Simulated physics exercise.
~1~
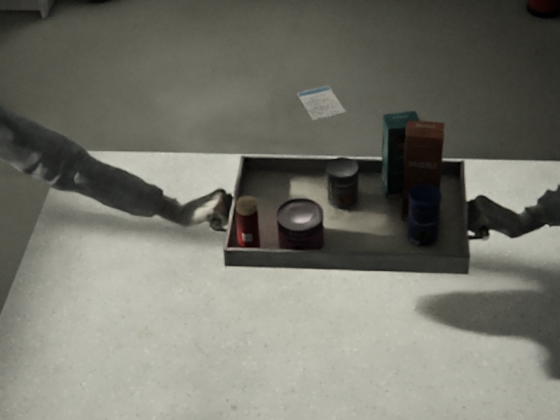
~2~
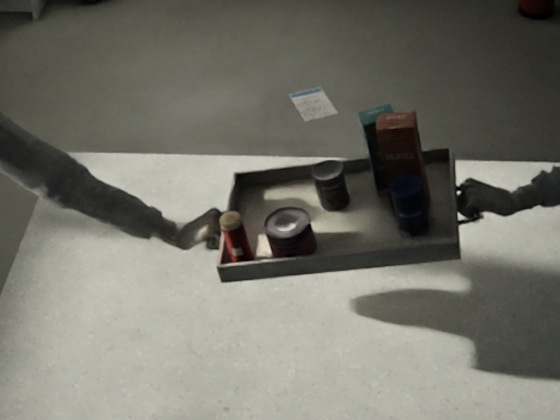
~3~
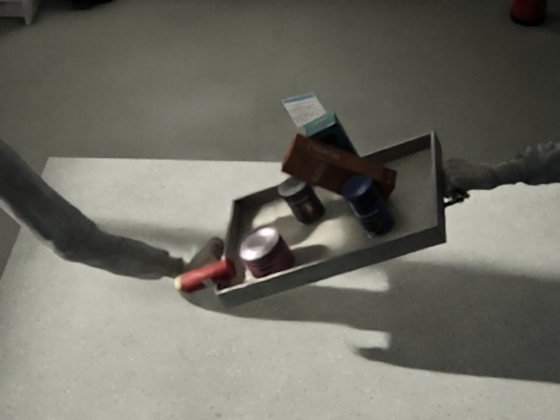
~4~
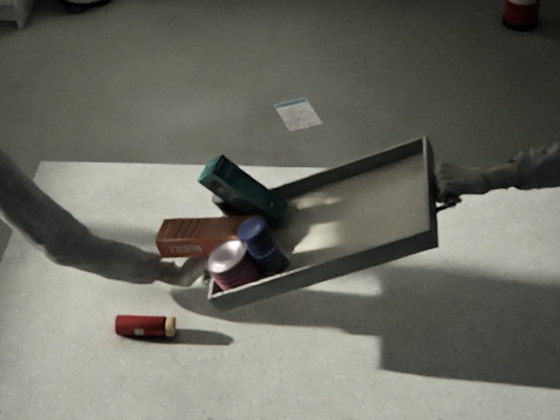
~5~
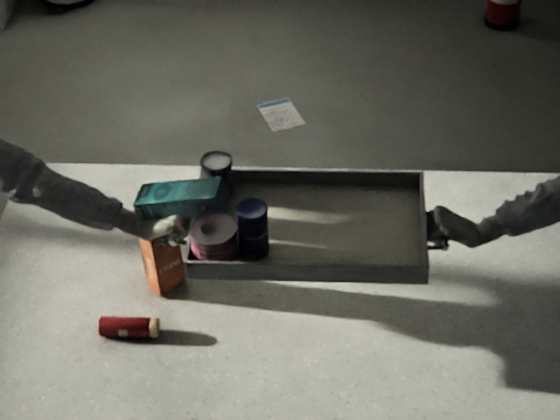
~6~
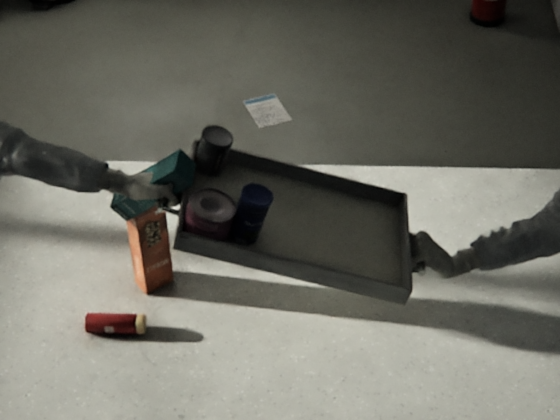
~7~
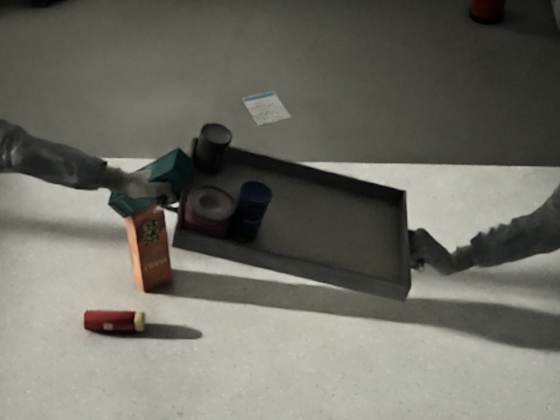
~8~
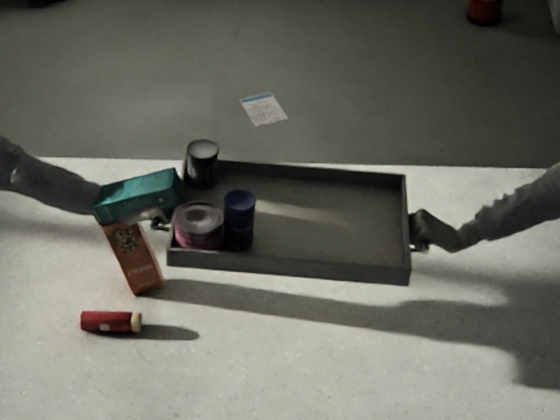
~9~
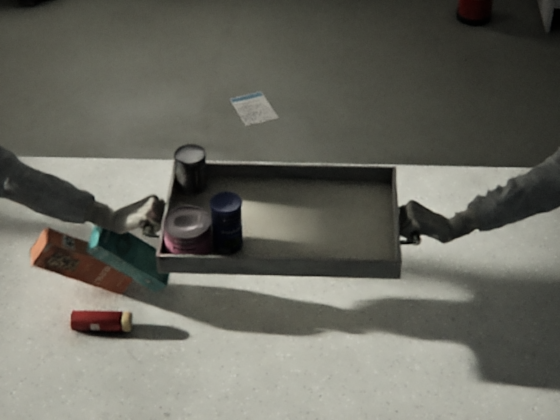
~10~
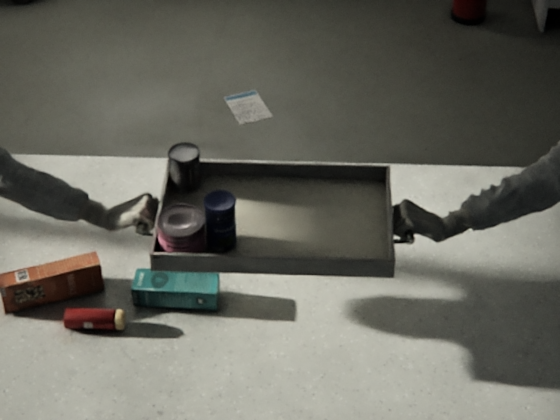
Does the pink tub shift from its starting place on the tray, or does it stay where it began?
The pink tub shifts from its starting place. It slides a little way to the left and ends upright in the tray's left end, beside the blue tin.
Above a pale tabletop in a dim grey room, seen from above at an angle, two hands hold a grey tray by its ends. It carries a red shaker and pink tub at the left, a grey tin near the middle, and a blue tin with orange and turquoise cartons at the right. The tray tips down to the left, the shaker drops onto the table, and the rest slides left. The orange carton goes over the edge, and the turquoise one follows as the tray tilts right and levels. Both cartons and the shaker end lying on the table, while the tub and tins stand bunched at the tray's left end.
